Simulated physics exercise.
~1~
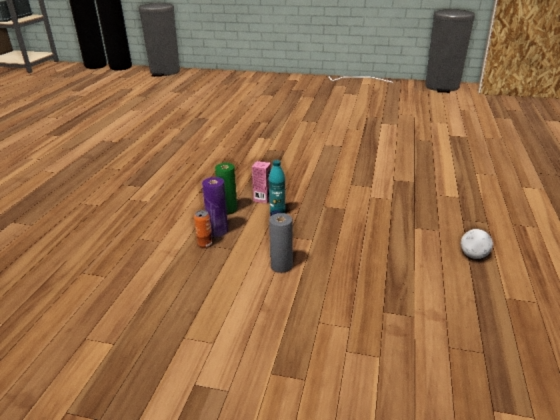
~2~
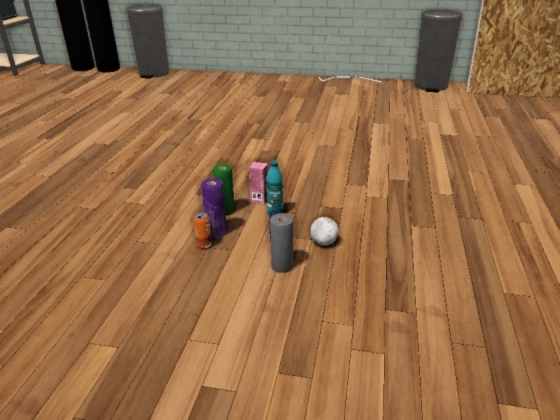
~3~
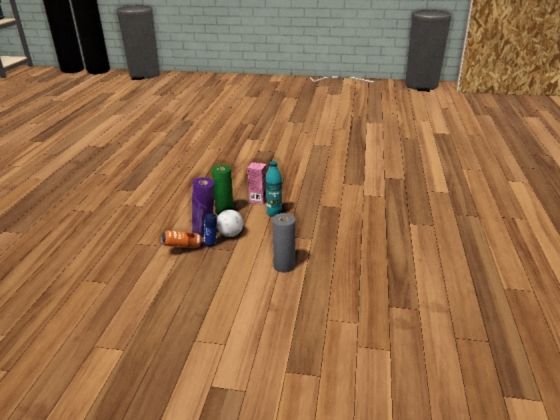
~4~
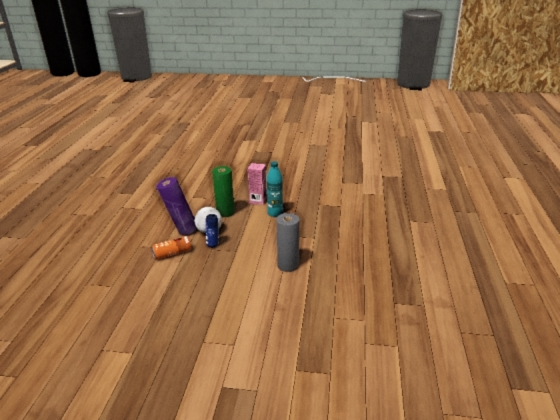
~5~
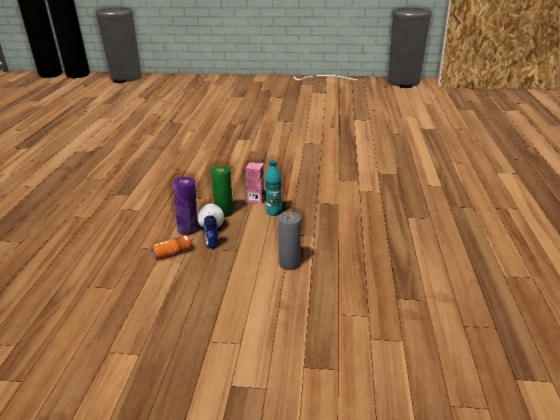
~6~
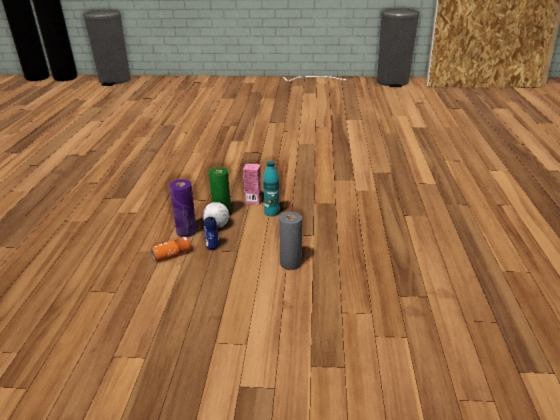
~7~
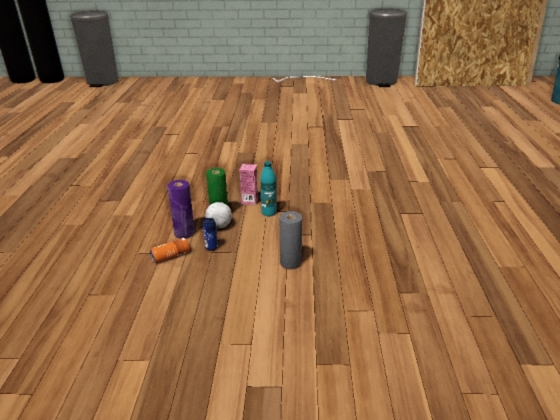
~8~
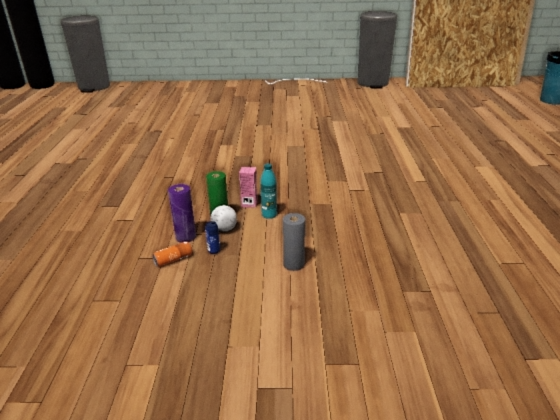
A white ball rolls in from the right across a wooden floor, seen from slightly above in a room with a pale brick wall and dark bins behind. Ahead of it stand a purple roll and a small orange can on the left, green and pink items and a turquoise bottle behind, and a grey roll in front. The ball passes behind the grey roll and runs into the left side of the group. The orange can topples, a small blue can shifts left upright, and the purple roll leans, then straightens. The ball eases back slightly right, leaving only the orange can lying down.
